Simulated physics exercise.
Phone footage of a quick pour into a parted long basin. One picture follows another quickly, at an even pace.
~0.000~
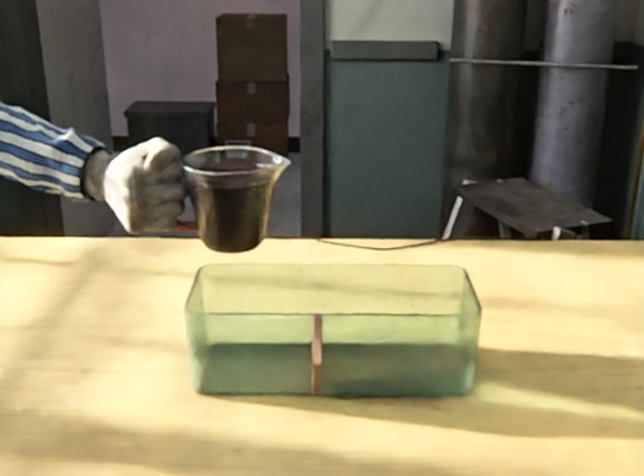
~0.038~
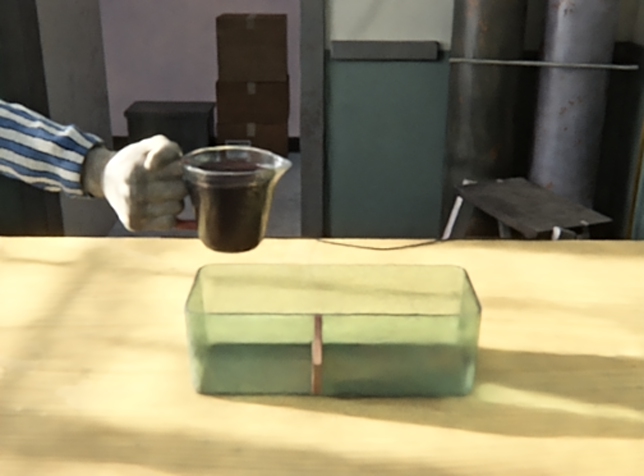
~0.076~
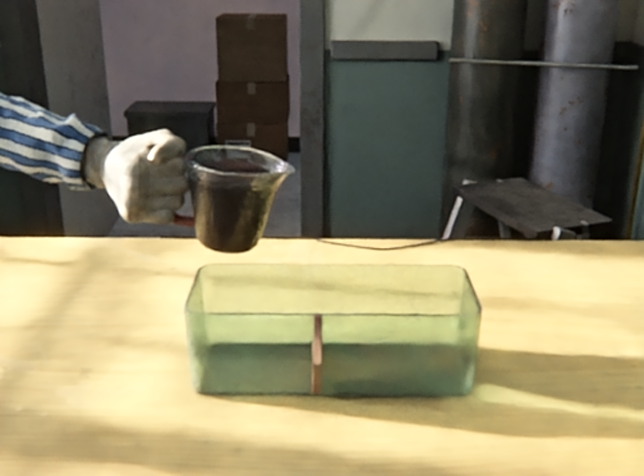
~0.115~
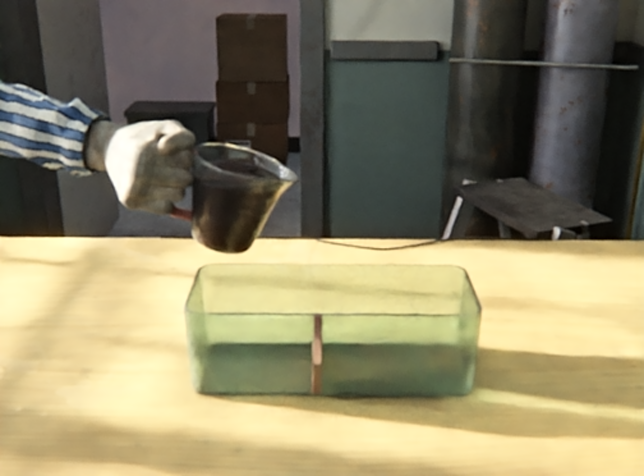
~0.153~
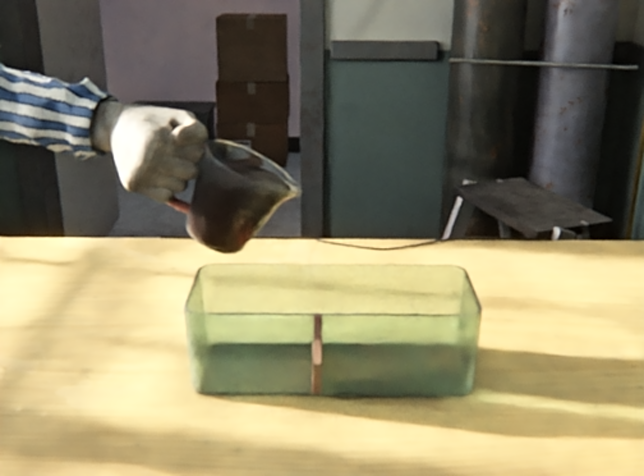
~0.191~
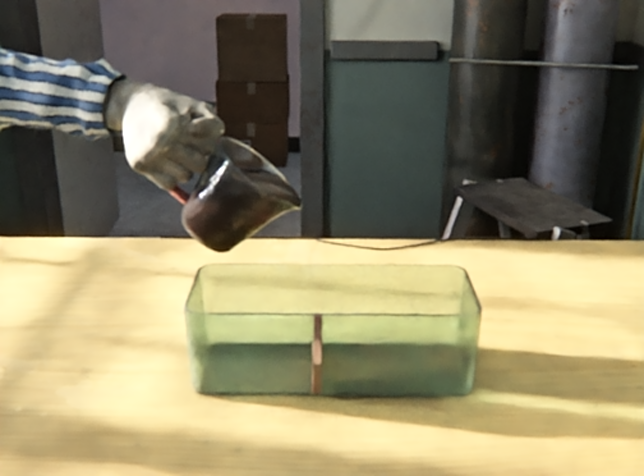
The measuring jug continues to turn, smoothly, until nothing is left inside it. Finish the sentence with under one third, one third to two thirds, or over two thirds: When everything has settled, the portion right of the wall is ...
When everything has settled, the portion right of the wall is one third to two thirds.
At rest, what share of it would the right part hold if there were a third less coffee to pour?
About 20 percent.
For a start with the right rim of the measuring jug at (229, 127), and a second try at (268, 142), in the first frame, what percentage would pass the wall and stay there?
You'd get 10 percent from the first and 30 percent from the second.
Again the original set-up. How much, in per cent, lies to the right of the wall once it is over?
I'd put it at about 45 per cent.
Then, 0.43 s in, the tilt is 108° and 30 per cent is still to pour, 13 is left of the wall and 37 right of it.
Then, 0.60 s in, the tilt is 111° and 2 per cent is still to pour, 47 is left of the wall and 45 right of it.
Then, 0.77 s in, the tilt is 111° and 0 per cent is still to pour, 51 is left of the wall and 46 right of it.
Then, 0.97 s in, the tilt is 111° and 0 per cent is still to pour, 52 is left of the wall and 46 right of it.
Finally, 52 per cent lies left of the wall, 46 right of it and 2 outside.
